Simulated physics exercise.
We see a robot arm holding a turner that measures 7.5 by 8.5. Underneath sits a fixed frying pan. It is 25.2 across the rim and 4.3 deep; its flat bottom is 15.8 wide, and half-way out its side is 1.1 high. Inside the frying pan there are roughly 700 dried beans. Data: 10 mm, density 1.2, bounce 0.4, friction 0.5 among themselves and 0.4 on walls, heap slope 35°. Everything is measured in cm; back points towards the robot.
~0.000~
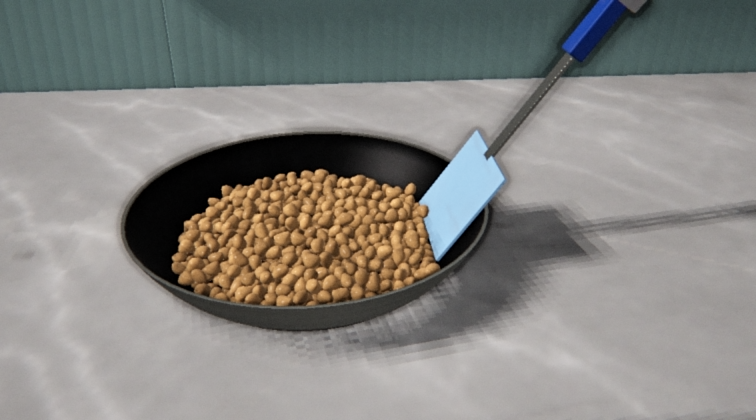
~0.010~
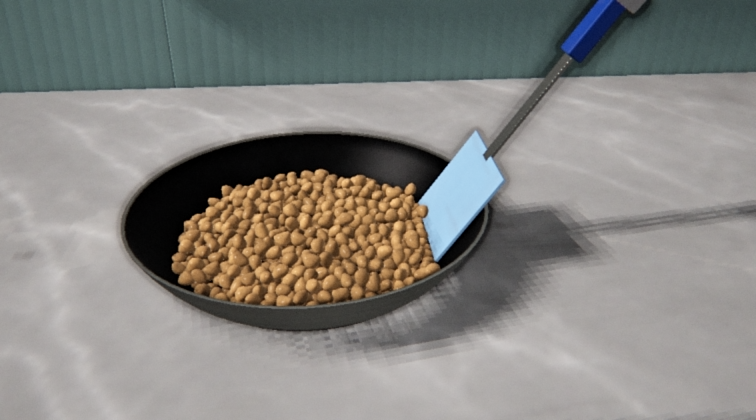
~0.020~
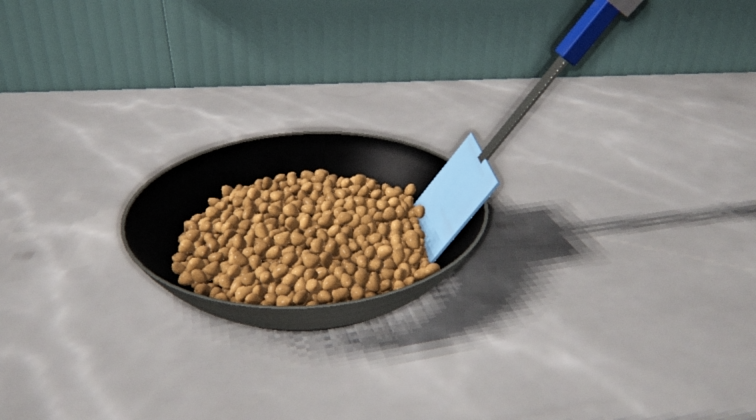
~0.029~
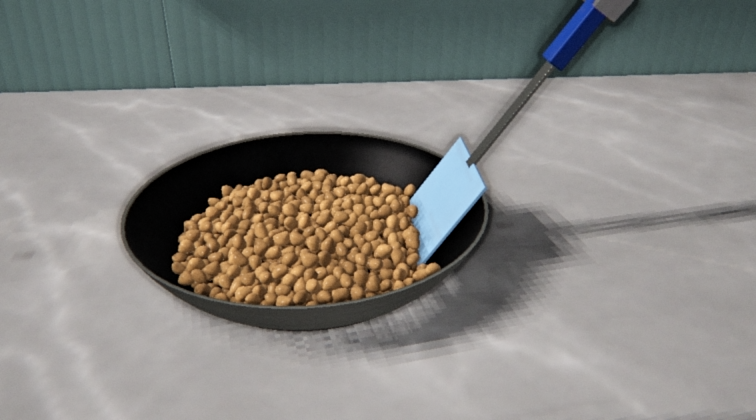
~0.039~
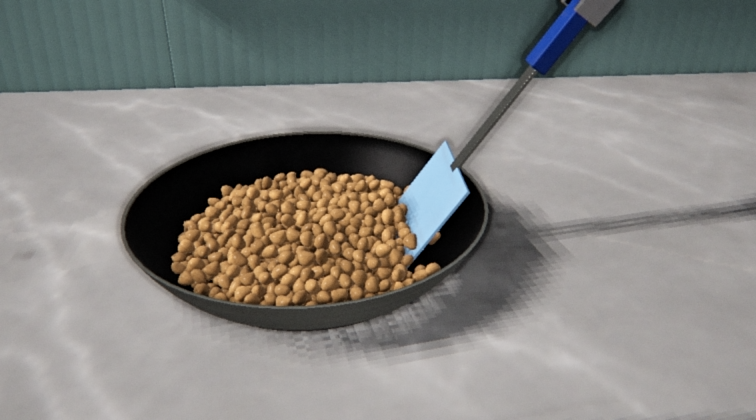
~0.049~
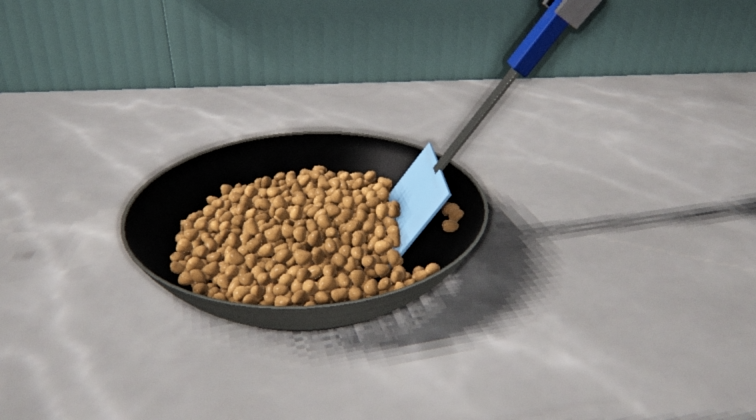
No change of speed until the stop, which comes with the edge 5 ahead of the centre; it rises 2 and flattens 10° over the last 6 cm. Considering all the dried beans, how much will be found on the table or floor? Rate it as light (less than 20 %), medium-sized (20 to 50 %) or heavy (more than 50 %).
Rated light.
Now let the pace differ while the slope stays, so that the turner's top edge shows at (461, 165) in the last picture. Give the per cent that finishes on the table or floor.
Expect about 0 per cent there.
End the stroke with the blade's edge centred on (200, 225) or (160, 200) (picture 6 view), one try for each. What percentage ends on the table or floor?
35 % and 40 %.
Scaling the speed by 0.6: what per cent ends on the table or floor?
Around 0 percent would finish on the table or floor.
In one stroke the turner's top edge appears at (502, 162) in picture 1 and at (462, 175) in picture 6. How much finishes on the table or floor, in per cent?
It works out to about 5 %, more or less.
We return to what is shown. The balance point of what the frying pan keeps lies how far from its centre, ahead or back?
Forward offset: Roughly 4.5 cm.
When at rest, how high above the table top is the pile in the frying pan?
About 5.5 cm above the table.
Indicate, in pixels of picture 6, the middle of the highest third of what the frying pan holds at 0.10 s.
Around (285, 213).
By 0.07 s, sloping 55°, highest piece 10 above the table; 701 in the frying pan, 3 on the blade or in flight.
By 0.10 s, sloping 52°, highest piece 16 above the table; 699 in the frying pan, 5 on the blade or in flight.
By 0.31 s, sloping 45°, highest piece 46 above the table; 626 in the frying pan, 61 on the table or floor, 17 on the blade or in flight.
By 1.36 s, sloping 45°, highest piece 5 above the table; 623 in the frying pan, 81 on the table or floor.
Final count, 623 in the frying pan, 81 on the table or floor. That is 12 % on the table or floor.
